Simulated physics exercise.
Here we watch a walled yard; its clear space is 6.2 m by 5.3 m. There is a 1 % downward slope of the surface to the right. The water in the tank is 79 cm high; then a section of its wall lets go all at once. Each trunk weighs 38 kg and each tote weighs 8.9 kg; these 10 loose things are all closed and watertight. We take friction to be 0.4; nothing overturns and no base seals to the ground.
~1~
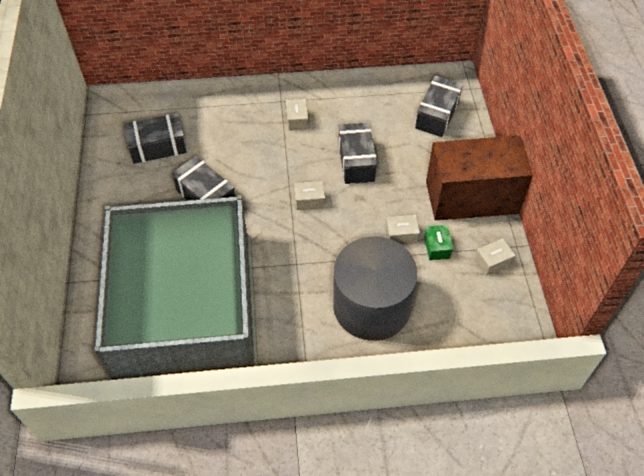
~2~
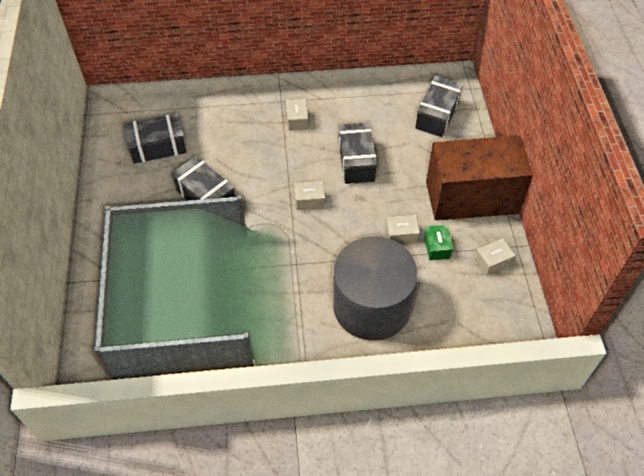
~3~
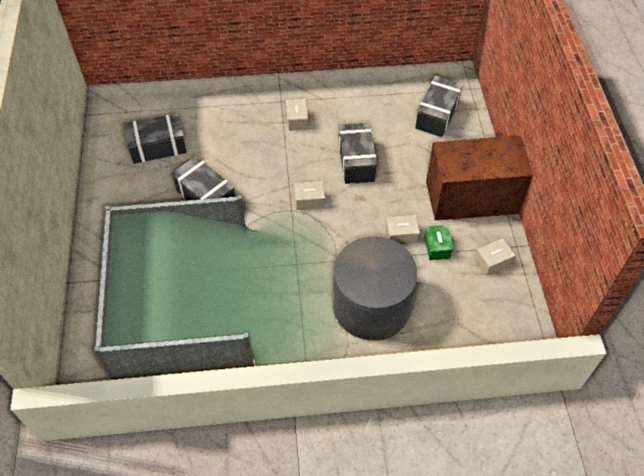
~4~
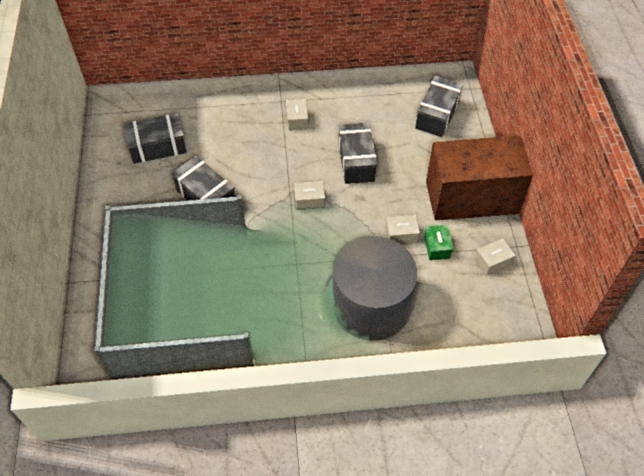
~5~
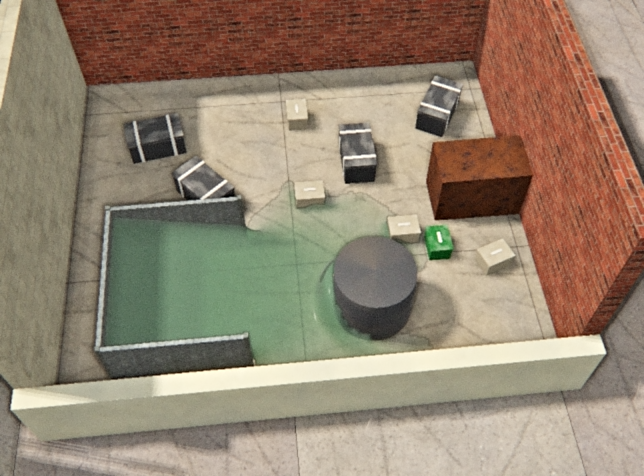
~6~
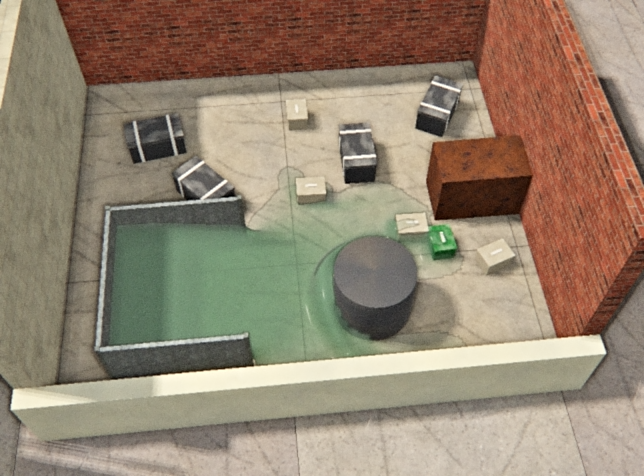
At the start, greenish water fills a tank at the left of a walled yard scattered with boxes and a dark cylinder. The tank's right side opens and water spreads rightward across the floor, curling around the cylinder. It then reaches the small boxes, and the green one and a pale neighbour shift slightly.
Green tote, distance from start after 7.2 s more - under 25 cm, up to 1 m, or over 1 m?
Over 1 m.
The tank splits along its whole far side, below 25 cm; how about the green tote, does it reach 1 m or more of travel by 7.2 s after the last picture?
Had it gone that way, the green tote would drift slightly.
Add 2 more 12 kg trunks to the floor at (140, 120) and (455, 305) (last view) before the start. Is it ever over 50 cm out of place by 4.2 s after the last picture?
Lab note - ordered: Below threshold / above threshold.
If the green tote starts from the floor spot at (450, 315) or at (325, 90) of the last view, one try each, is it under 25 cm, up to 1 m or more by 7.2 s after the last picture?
Run 1: It is pushed far off. Run 2: It is pushed far off.
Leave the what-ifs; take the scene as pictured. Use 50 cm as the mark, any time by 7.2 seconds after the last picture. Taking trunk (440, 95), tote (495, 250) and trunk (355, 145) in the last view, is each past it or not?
First one went too far, second one went too far, third one went too far.
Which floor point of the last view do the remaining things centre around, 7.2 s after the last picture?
Around (235, 170).
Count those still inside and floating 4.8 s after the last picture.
At that moment it comes to 7.
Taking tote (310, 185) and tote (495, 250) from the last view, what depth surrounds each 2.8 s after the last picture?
Some 6 cm at the first, some 17 cm at the second.
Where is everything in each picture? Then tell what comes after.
The green tote at (439, 238), on the bottom; 3.2 m2 under water; 0 of 10 have shifted, in the first picture.
The green tote at (439, 238), on the bottom; water covers 4.4 m2; 0 of 10 have shifted, in the second picture.
The green tote at (439, 238) rests on the ground; 5.9 m2 under water; 0 of 10 have shifted, in the third picture.
The green tote at (439, 238), on the bottom; water covers 7.0 m2; 0 of 10 have shifted, in the fourth picture.
The green tote at (439, 238) rests on the ground; 8.1 m2 under water; 0 of 10 have shifted, in the fifth picture.
The green tote at (442, 237) rests on the ground, 4 cm from its start; 9.2 m2 under water; 2 of 10 have shifted, in the sixth picture.
Then, 0.9 s after the last picture the green tote is near (522, 224), 1.1 m from its start, afloat; 3 afloat.
Then, 2.8 s after the last picture the green tote is near (481, 241), 0.5 m from its start, afloat; 5 afloat.
Then, 4.8 s after the last picture the green tote is near (358, 229), 1.1 m from its start, afloat; 7 afloat.
Then, 7.2 s after the last picture the green tote is near (243, 153), 3.1 m from its start, afloat; 6 afloat.
